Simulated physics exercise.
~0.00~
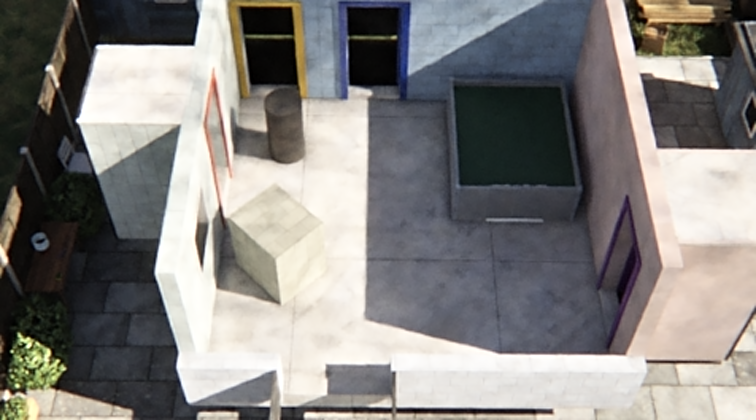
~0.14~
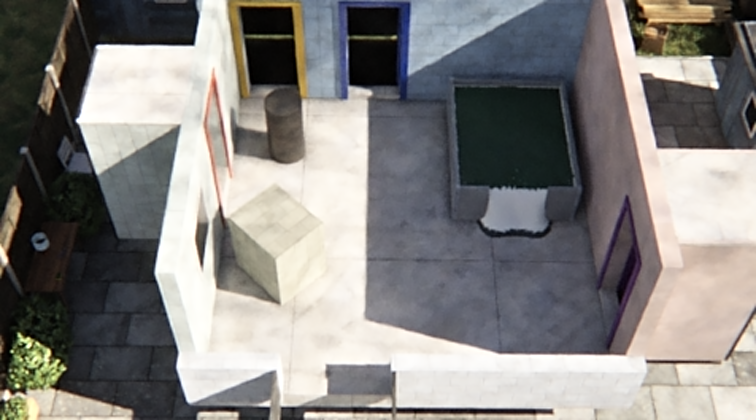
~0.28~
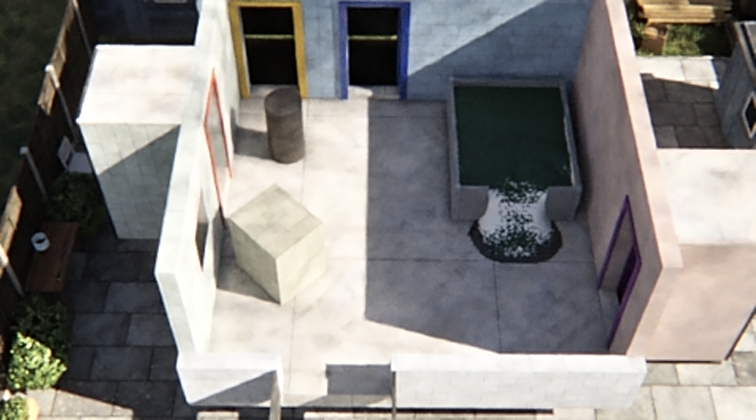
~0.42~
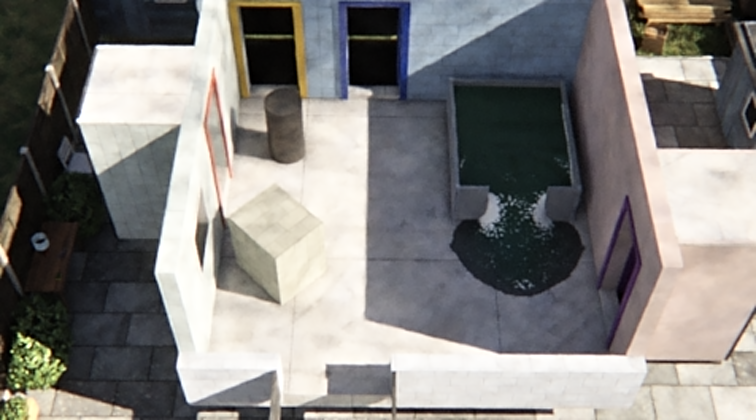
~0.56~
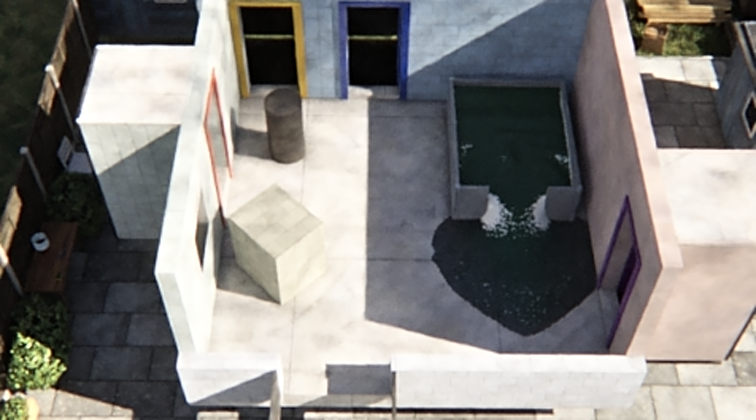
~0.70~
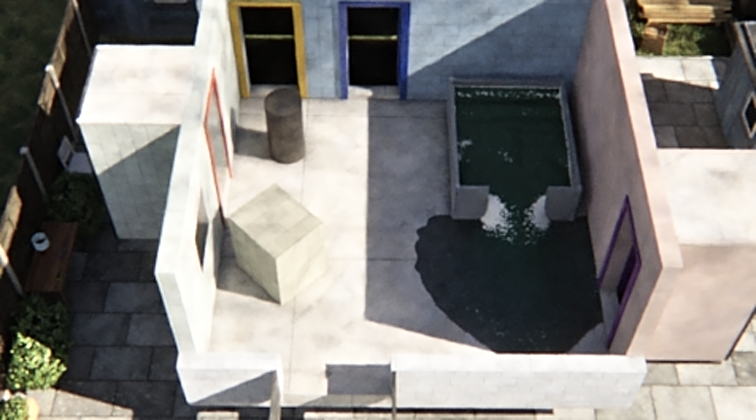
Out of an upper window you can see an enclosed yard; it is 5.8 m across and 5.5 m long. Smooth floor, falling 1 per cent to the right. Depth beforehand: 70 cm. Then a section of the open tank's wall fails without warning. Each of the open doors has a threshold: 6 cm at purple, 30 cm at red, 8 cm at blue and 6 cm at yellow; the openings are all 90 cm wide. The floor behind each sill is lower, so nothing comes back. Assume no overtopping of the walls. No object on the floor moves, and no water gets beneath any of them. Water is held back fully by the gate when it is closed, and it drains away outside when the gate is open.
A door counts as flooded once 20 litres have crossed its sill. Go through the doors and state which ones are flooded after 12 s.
In order: The purple door surpasses the limit; the red door falls short of the limit; the blue door falls short of the limit; the yellow door falls short of the limit.
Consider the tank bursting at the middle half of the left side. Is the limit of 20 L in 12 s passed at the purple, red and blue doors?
Then purple would come out on the high side, red on the low side and blue on the high side.
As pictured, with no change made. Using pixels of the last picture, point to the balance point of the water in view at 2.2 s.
The water's centre is around (508, 225).
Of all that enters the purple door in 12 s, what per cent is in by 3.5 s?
Roughly 35 percent is in by then.
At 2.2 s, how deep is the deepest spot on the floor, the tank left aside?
38 cm or so.
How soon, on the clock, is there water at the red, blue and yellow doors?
The red door is reached at 4.5 s, blue at 7.5 s, yellow at 6.0 s.
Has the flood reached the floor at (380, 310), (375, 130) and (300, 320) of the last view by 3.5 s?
Going in order, covered, then clear, then covered.
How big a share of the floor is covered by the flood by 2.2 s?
40 %.
After 1.4 s water covers 30 % of the floor and is deepest (44 cm) near (603, 382); purple door 16 cm at the sill, 8 L in, red door not reached, blue door not reached, yellow door not reached.
After 2.2 s water covers 40 % of the floor and is deepest (38 cm) near (603, 382); purple door 19 cm at the sill, 41 L in, red door not reached, blue door not reached, yellow door not reached.
After 3.5 s water covers 45 % of the floor and is deepest (23 cm) near (511, 228); purple door 21 cm at the sill, 146 L in, red door not reached, blue door not reached, yellow door not reached.
After 7.0 s water covers 80 % of the floor and is deepest (16 cm) near (211, 332); purple door 14 cm at the sill, 335 L in, red door 3 cm at the sill, 0 L in, blue door not reached, yellow door 5 cm at the sill, 0 L in.
After 12.0 s water covers 95 % of the floor and is deepest (13 cm) near (566, 136); purple door 10 cm at the sill, 419 L in, red door 2 cm at the sill, 0 L in, blue door 7 cm at the sill, 0 L in, yellow door 5 cm at the sill, 2 L in.
